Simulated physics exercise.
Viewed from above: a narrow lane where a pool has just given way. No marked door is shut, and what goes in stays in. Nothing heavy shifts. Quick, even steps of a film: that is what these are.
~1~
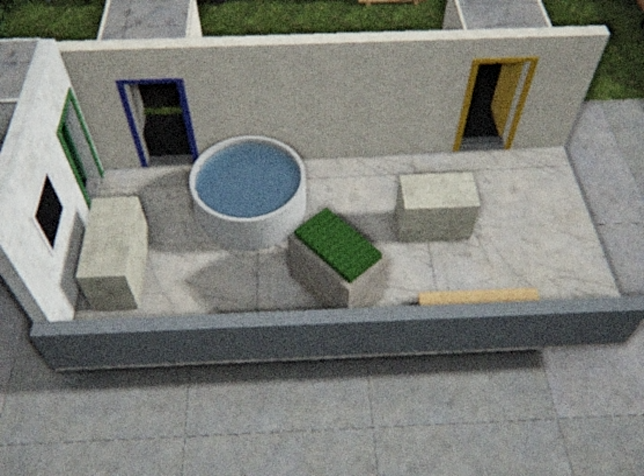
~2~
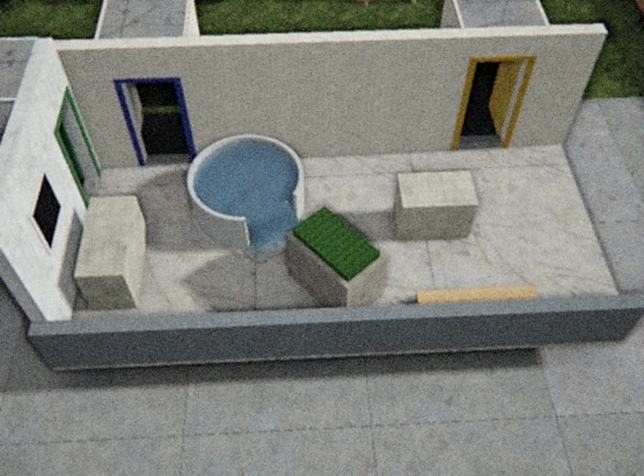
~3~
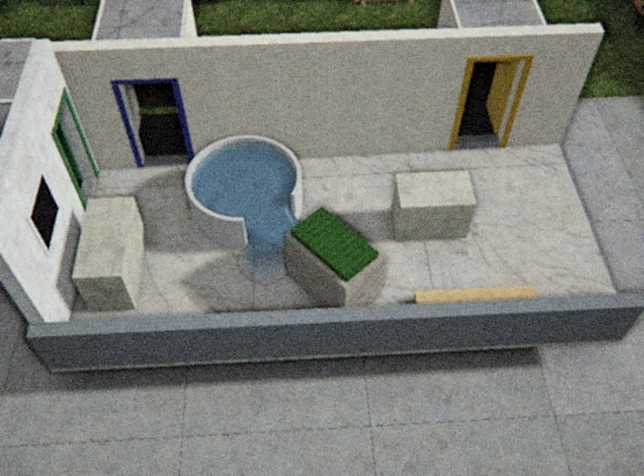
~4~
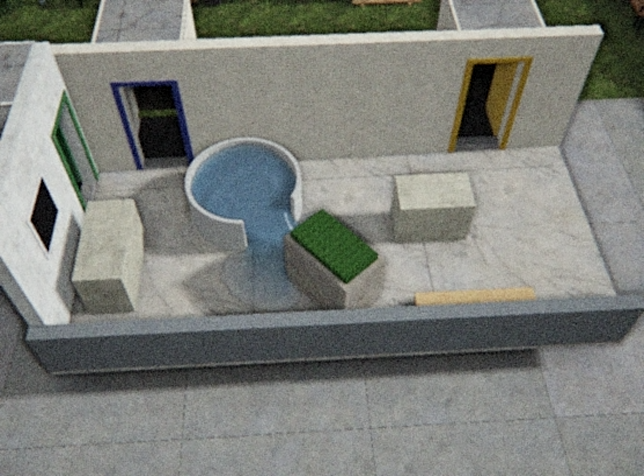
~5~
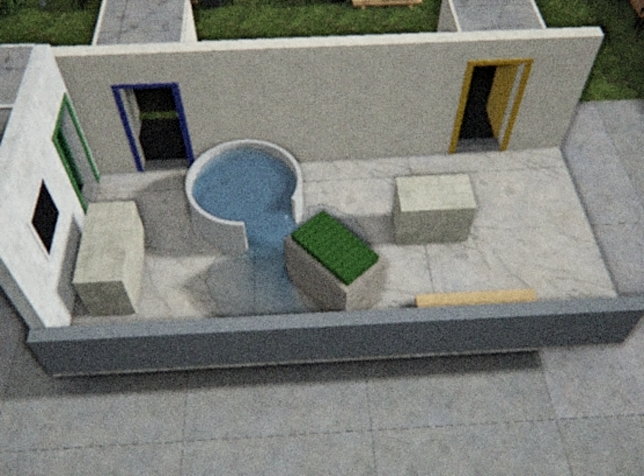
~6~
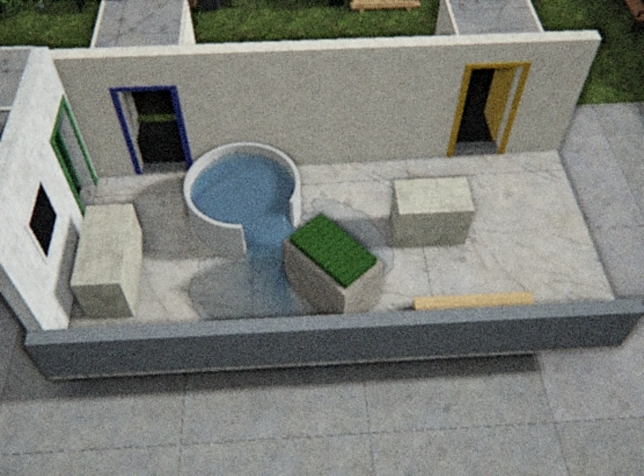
To begin with, a round tank of blue water stands whole and still in a walled lane, between pale blocks and a grass-topped block. Then a gap opens in its front side and water pours out onto the paving. The water spreads toward the low front wall and around the grass-topped block.
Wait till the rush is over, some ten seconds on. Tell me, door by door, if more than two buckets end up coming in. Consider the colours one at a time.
At the green door, yes, more than two. At the yellow door, no, two at most. At the blue door, yes, more than two.
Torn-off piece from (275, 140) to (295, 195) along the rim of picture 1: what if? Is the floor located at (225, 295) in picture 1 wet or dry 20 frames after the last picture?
There: Free of water.
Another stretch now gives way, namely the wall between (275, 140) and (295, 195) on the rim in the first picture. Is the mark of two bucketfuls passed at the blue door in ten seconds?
In short: Blue door falls short.
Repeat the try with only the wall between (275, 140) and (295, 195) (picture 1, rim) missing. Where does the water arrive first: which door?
The yellow-painted one.
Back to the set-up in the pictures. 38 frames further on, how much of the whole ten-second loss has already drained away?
Around 30 per cent.
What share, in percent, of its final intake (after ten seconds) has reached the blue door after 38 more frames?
By my reckoning, 20 percent.
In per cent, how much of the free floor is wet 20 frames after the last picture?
About 70 %.
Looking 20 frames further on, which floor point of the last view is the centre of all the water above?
Close to pixel (263, 252).
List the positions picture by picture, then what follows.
In the first frame, the round tank at (248, 179) is whole and still.
In the second frame, water pours out at (275, 231) and has run to a hidden place.
In the third frame, water pours out at (273, 232) and has run to (264, 280).
In the fourth frame, the front is at (286, 305), out from the gap at (273, 235).
In the fifth frame, water pours out at (274, 237) and has run to a hidden place.
In the sixth frame, water pours out at (272, 240) and has run to a hidden place.
A moment on, water covers 25 % of the floor; the green door not reached, the yellow door not reached, the blue door not reached.
Next, water covers 45 % of the floor; the green door not reached, the yellow door not reached, the blue door not reached.
Then, water covers 70 % of the floor; the green door wet at the sill, nothing in, the yellow door wet at the sill, nothing in, the blue door not reached.
Later, water covers 95 % of the floor; the green door under two buckets in, the yellow door wet at the sill, nothing in, the blue door over two buckets in.
In the end, water covers 90 % of the floor; the green door far over two buckets in, the yellow door wet at the sill, nothing in, the blue door far over two buckets in.
